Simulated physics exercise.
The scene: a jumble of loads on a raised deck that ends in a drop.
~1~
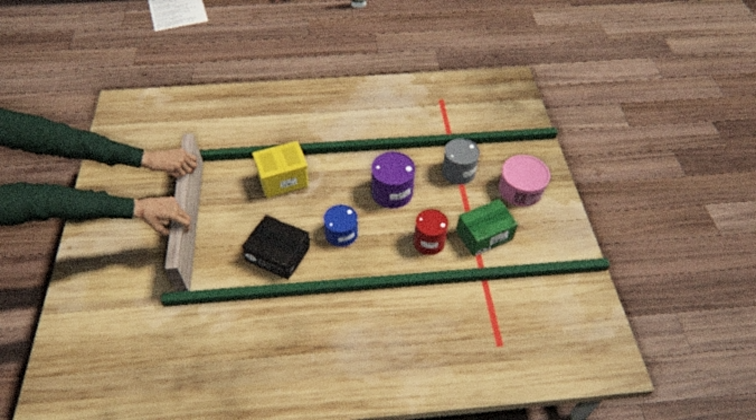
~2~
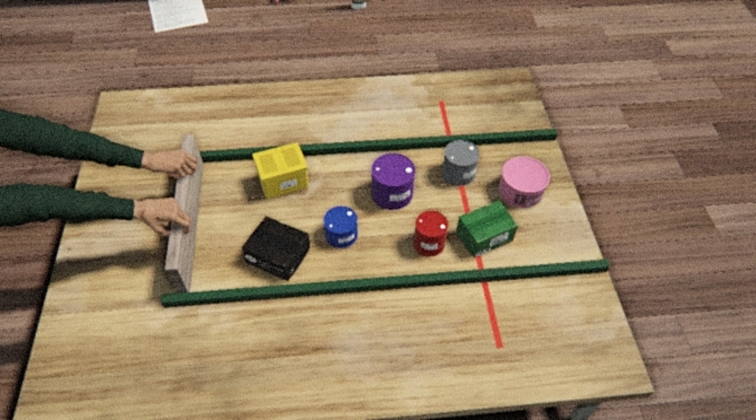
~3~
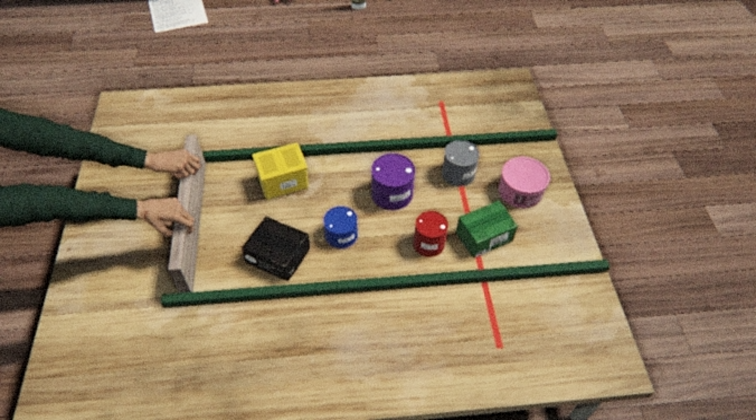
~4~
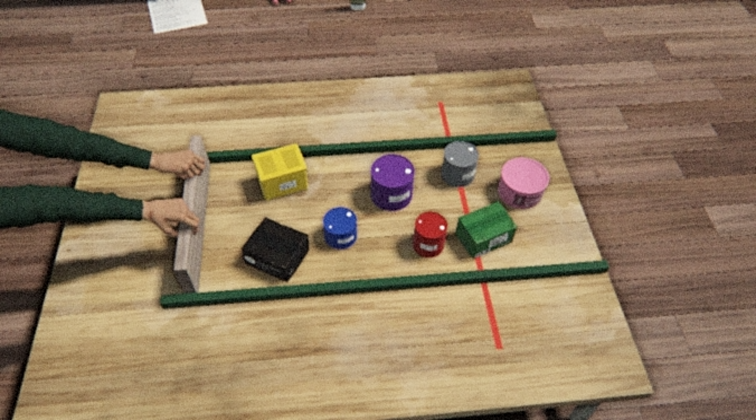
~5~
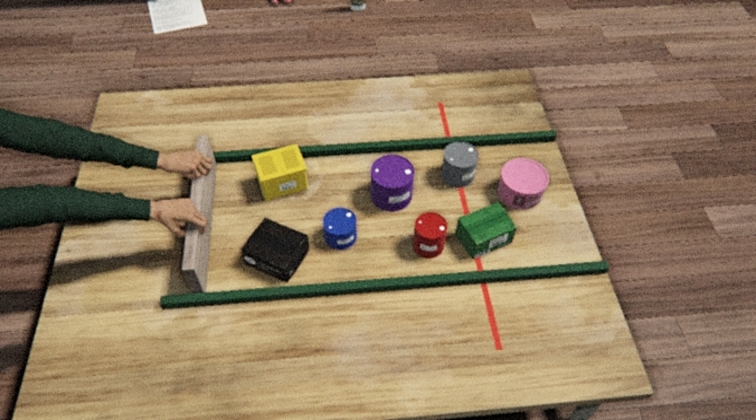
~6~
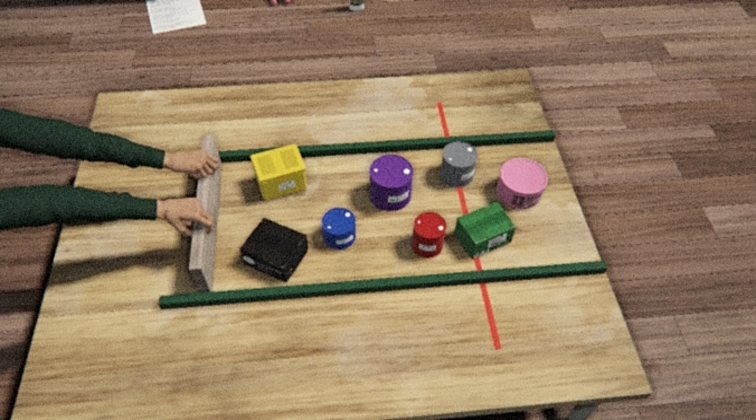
A light wooden tabletop on a plank floor is seen from above at an angle, with two green rails running across it and a red line near the right. Between the rails sit a yellow tote, black box, blue, purple and red canisters, then a grey canister, green parcel and pink pail around the line. Two green-sleeved hands slide an upright plank slightly rightward, while the objects and view stay practically still.
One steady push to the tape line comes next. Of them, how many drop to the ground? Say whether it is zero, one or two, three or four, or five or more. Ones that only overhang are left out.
It will most likely not knock any off.
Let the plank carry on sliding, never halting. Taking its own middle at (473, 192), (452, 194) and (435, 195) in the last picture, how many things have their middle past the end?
Counts: 0, 0, 0.
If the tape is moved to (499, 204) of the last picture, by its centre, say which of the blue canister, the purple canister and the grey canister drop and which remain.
The blue canister keeps its spot, while the purple canister keeps its spot and the grey canister keeps its spot.
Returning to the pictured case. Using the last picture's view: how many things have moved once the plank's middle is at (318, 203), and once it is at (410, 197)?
Counts: 3, 7.
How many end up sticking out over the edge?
The number would be 2.
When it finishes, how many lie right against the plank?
It touches 3.
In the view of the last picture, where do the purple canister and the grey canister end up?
Roughly (522, 185); the other one roughly (515, 151).
Soon after, none off yet; pink pail at rest near (521, 184); green parcel at rest near (484, 230); grey canister at rest near (458, 165).
Then, none off yet; pink pail moving near (526, 184); green parcel moved about its own width near (527, 224); grey canister moved about its own width near (479, 154).
At rest, the number that fall off is zero.
